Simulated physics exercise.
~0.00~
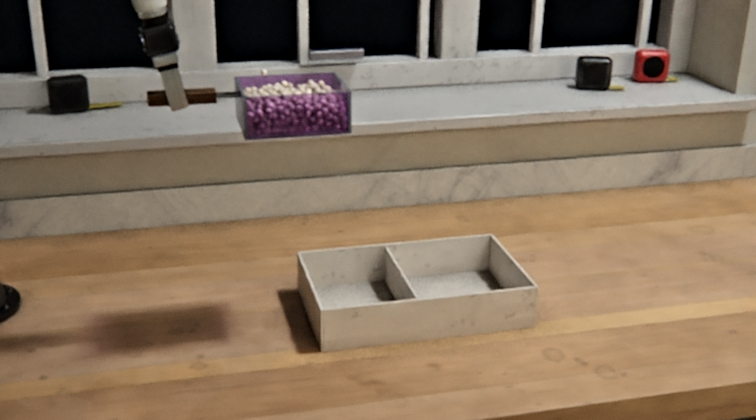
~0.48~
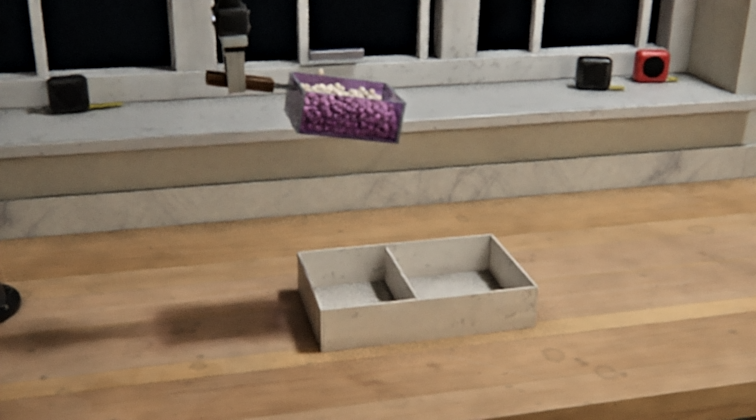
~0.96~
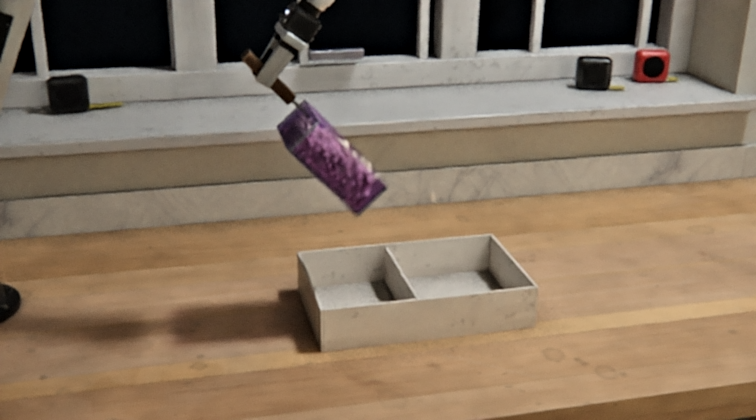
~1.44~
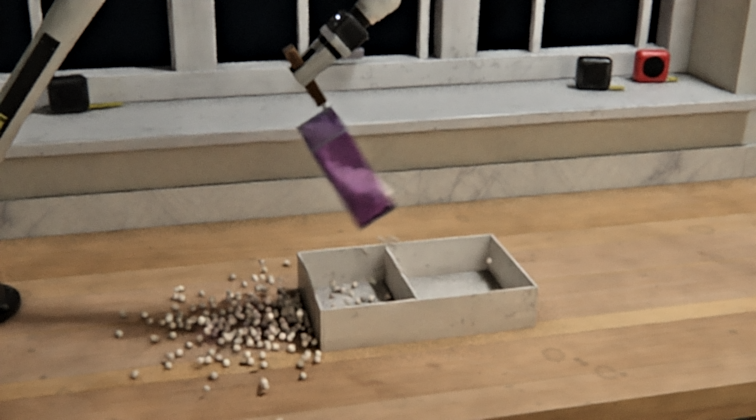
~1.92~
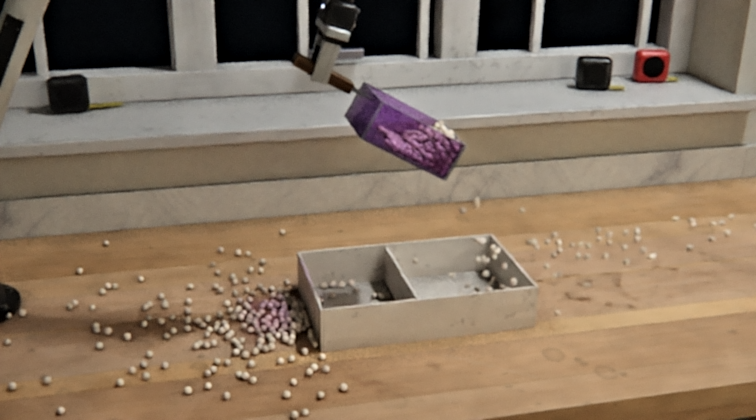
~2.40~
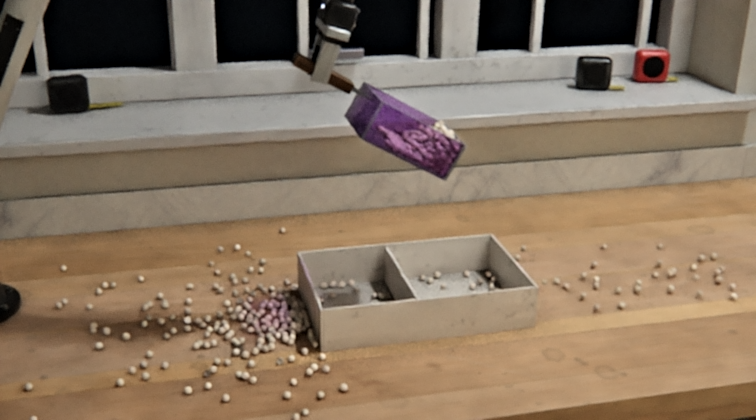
On a wooden worktop below a windowsill, a robot arm carries a purple box of beads rightward and tips it over a divided pale crate, spilling many beads left of it, then swings right and partly levels the box, leaving beads scattered around, a few inside both compartments.
